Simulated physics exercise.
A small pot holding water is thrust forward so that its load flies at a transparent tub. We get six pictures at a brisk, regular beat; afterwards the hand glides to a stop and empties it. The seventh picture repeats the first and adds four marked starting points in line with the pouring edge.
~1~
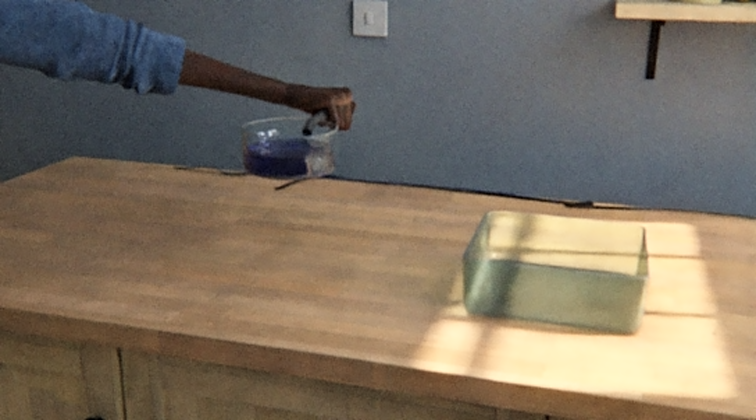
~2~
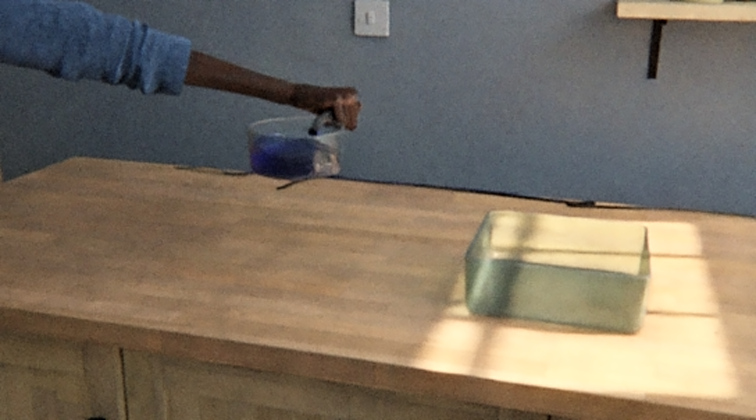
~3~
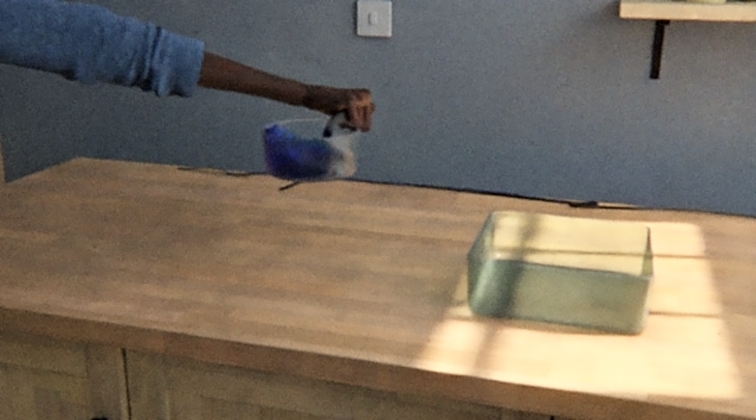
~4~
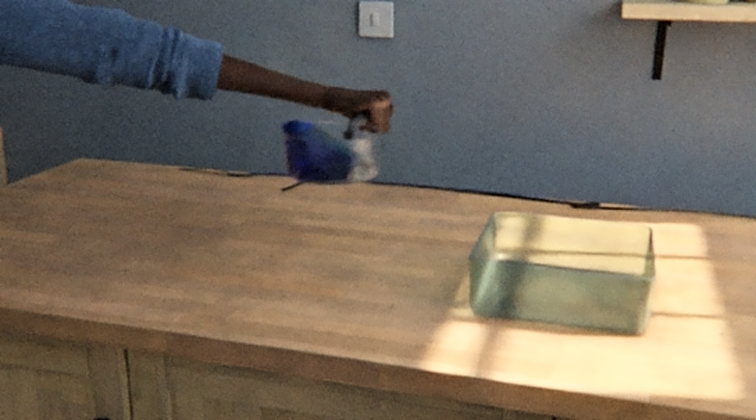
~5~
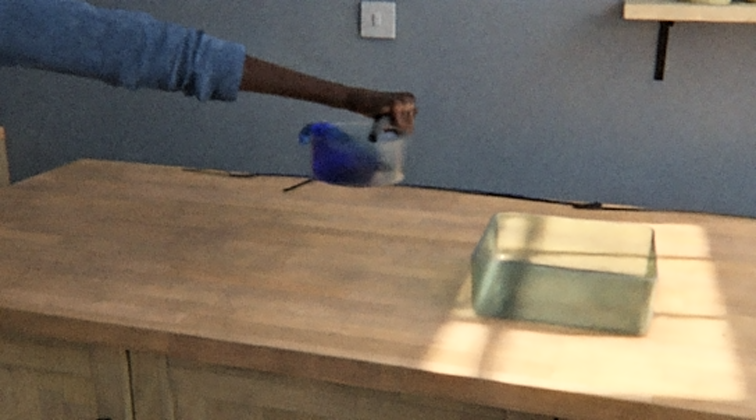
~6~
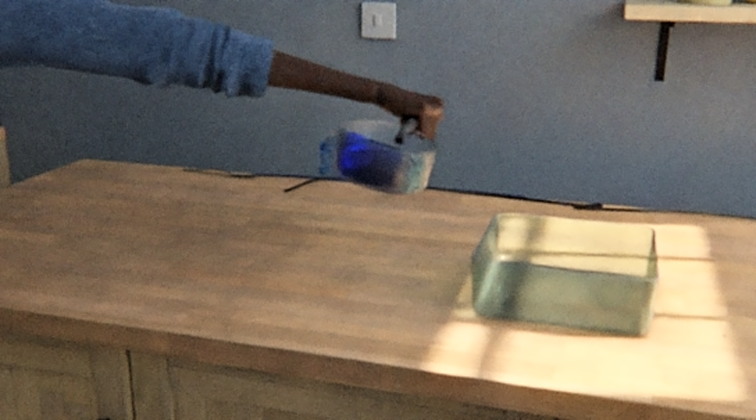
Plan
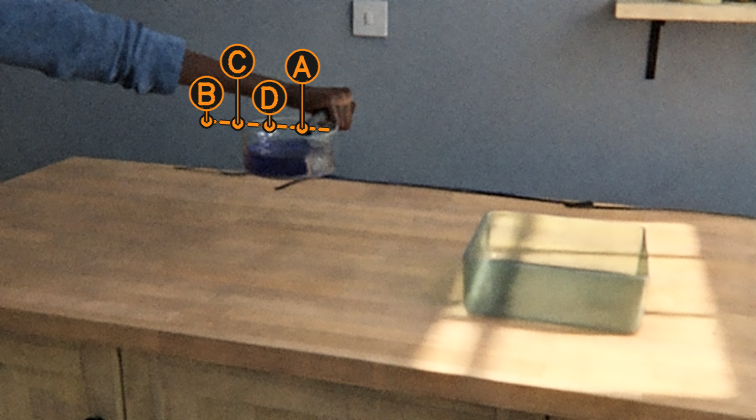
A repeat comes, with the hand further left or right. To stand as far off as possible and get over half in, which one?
Choose A.
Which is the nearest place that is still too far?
That is place D.
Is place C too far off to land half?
Yes, it does.
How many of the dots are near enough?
One.
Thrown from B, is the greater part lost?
Yes.
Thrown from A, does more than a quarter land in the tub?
Yes, it does.
On the marked copy, A at (302, 128); B at (206, 121); C at (237, 123); D at (269, 125).
For place A, about 65 % lands in the tub, 29 % falls short and 6 % goes beside or beyond.
For place B, about 4 % lands in the tub, 94 % falls short.
For place C, about 13 % lands in the tub, 84 % falls short and 3 % goes beside or beyond.
For place D, about 36 % lands in the tub, 58 % falls short and 6 % goes beside or beyond.
